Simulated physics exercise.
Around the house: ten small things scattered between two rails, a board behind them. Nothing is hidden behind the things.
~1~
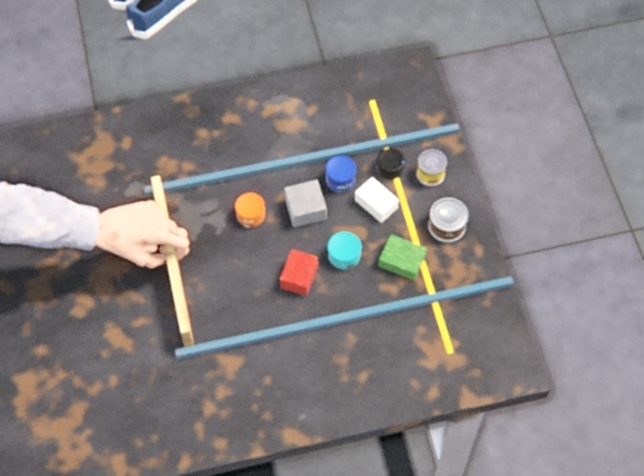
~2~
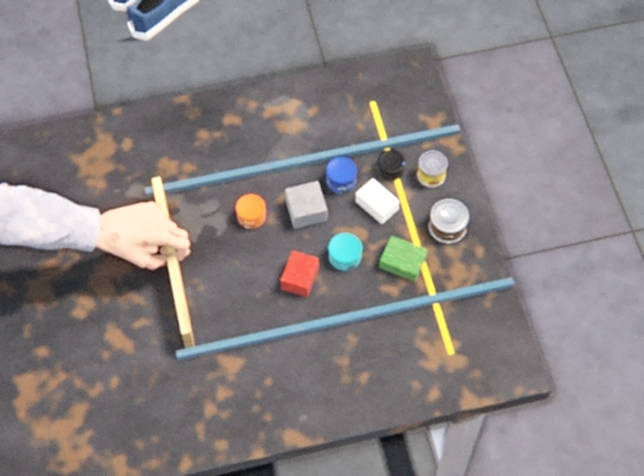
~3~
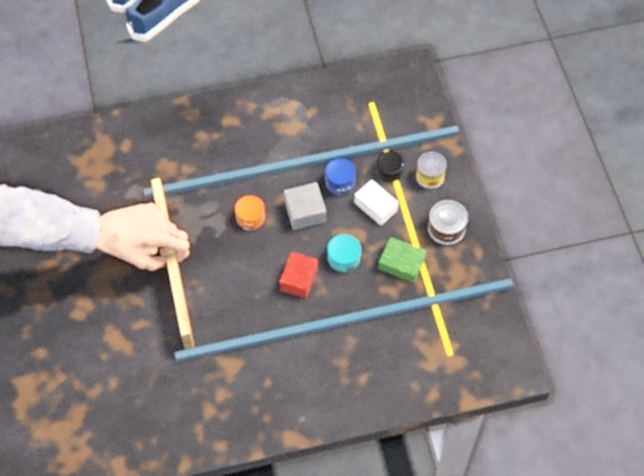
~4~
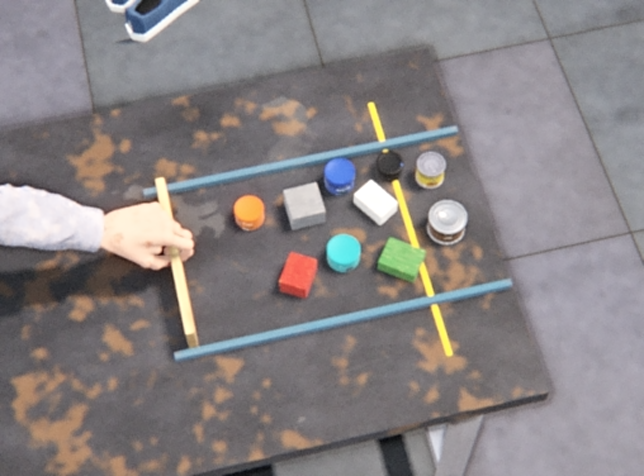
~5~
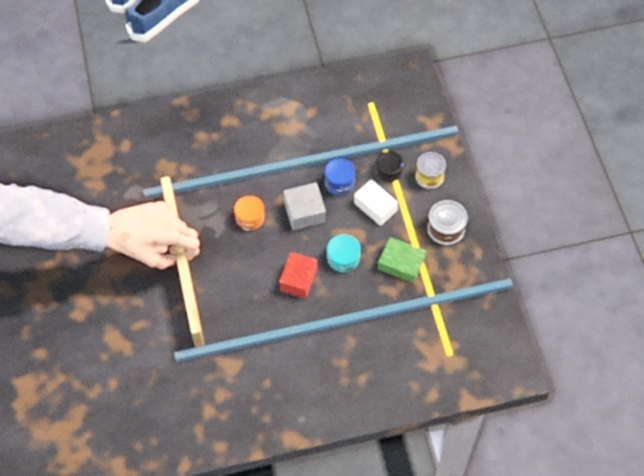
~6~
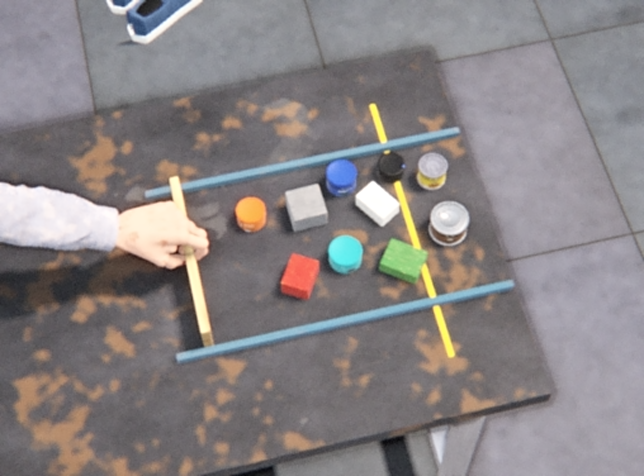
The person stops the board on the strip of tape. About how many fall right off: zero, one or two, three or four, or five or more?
As it turns out, the number that fall off is zero.
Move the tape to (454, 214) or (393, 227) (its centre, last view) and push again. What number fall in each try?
It would be 5 and 0.
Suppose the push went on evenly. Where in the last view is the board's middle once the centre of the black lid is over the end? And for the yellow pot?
At (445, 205) for the black lid; at (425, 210) for the yellow pot.
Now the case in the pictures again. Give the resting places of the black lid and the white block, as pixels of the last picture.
The black lid stops around (433, 159); the white block around (467, 203).
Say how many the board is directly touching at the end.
It touches 3.
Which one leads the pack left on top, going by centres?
That is the brown pot.
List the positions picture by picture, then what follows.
In the first frame, yellow pot (432, 168); brown pot (448, 220); black lid (390, 164); board (172, 260); tape (409, 219).
In the second frame, brown pot (449, 221); green block (403, 259).
In the third frame, black lid (390, 167); red block (299, 275).
In the fourth frame, yellow pot (430, 171); turquoise tub (343, 253).
In the fifth frame, brown pot (447, 223); blue tub (340, 177).
In the sixth frame, yellow pot (432, 172); brown pot (449, 224); black lid (391, 168); board (191, 261); tape (410, 223).
A little later, none off yet; yellow pot at rest near (432, 172); brown pot at rest near (449, 224); black lid at rest near (391, 168).
When it is over, the number that fall off is zero.
